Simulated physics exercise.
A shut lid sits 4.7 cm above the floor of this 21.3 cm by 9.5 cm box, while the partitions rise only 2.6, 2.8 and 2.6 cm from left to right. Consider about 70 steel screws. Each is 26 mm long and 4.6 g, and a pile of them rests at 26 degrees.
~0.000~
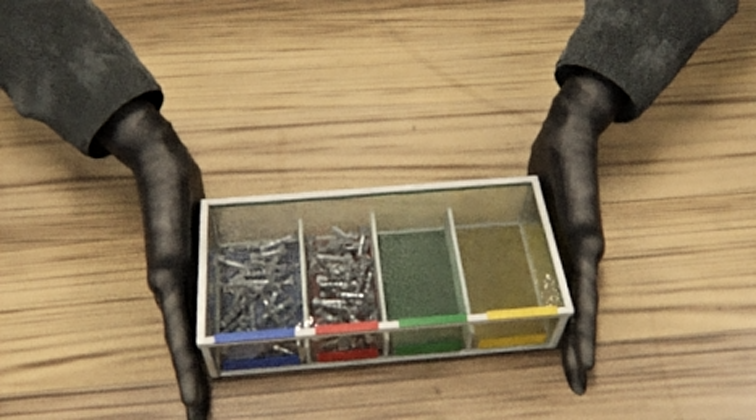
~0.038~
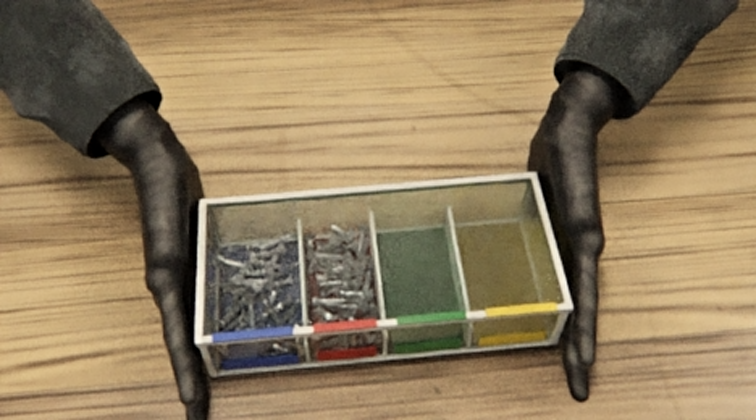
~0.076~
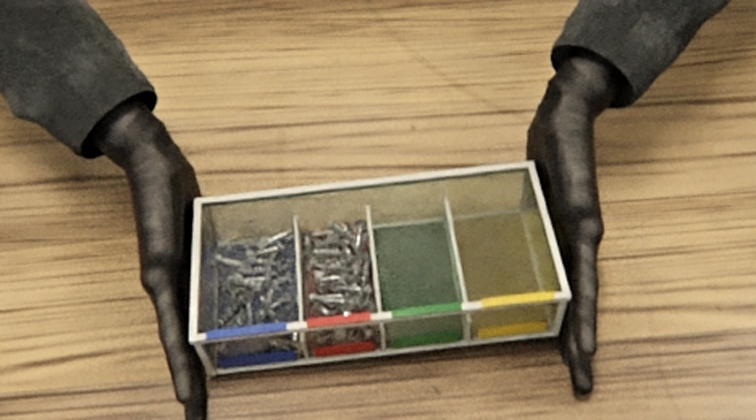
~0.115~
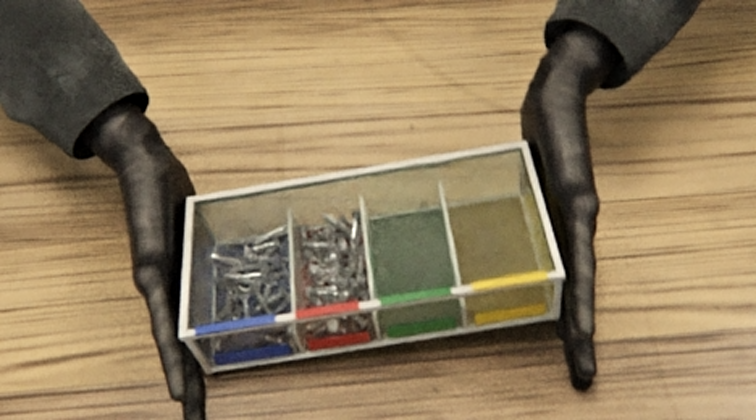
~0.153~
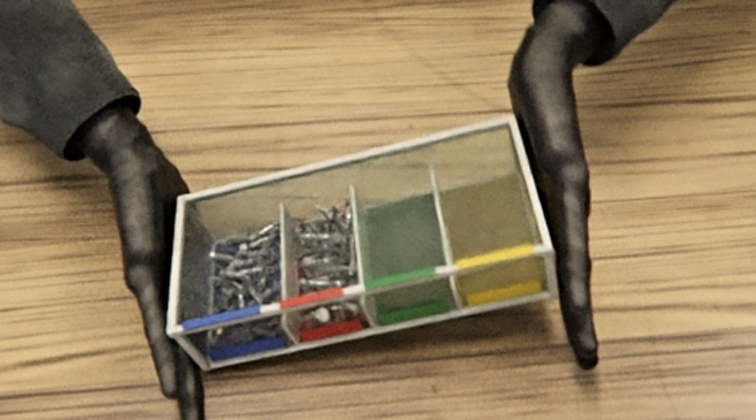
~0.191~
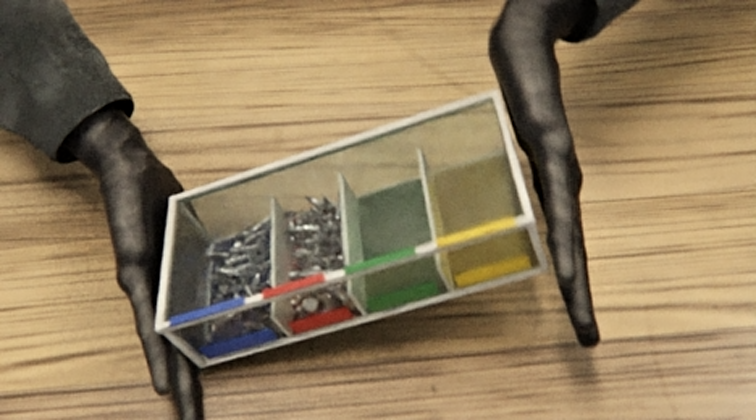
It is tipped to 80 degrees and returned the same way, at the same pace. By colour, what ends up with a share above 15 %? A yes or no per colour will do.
Red: Yes. Blue: Yes. Green: No. Yellow: No.
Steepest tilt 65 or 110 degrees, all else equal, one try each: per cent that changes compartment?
Try one gives around 10 %, try two around 55 %.
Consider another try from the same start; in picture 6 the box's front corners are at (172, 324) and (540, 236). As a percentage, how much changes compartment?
Then about 10 per cent.
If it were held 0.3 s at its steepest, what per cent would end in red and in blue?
In per cent: Red 40; blue 60.
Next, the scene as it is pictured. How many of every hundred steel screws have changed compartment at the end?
Result: Roughly 15 %.
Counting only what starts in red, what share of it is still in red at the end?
80 %.
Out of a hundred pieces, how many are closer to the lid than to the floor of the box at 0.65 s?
Roughly 20 percent of the pieces.
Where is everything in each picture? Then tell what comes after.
Box tilt 0 degrees, front corners at (205, 339) and (565, 309); red 60 %, blue 40 %, in the first picture.
Box tilt 1 degrees, front corners at (203, 338) and (565, 305), in the second picture.
Box tilt 4 degrees, front corners at (197, 336) and (563, 294), lowest corner left back, in the third picture.
Box tilt 9 degrees, front corners at (187, 332) and (556, 273), lowest corner left back, in the fourth picture.
Box tilt 15 degrees, front corners at (176, 328) and (544, 247), lowest corner left back, in the fifth picture.
Box tilt 22 degrees, front corners at (164, 325) and (526, 218), lowest corner left back; red 60 %, blue 40 %. Its pace works out near 165 degrees a second, in the sixth picture.
After 0.65 s, tilt 79 degrees; red 55 %, blue 45 %.
After 0.96 s, tilt 32 degrees; red 45 %, blue 55 %.
Then, at 1.36 s, tilt 0 degrees; red 45 %, blue 55 %.
By 1.7 s all is still; red 45 %, blue 55 %, green 0 %, yellow 0 %.
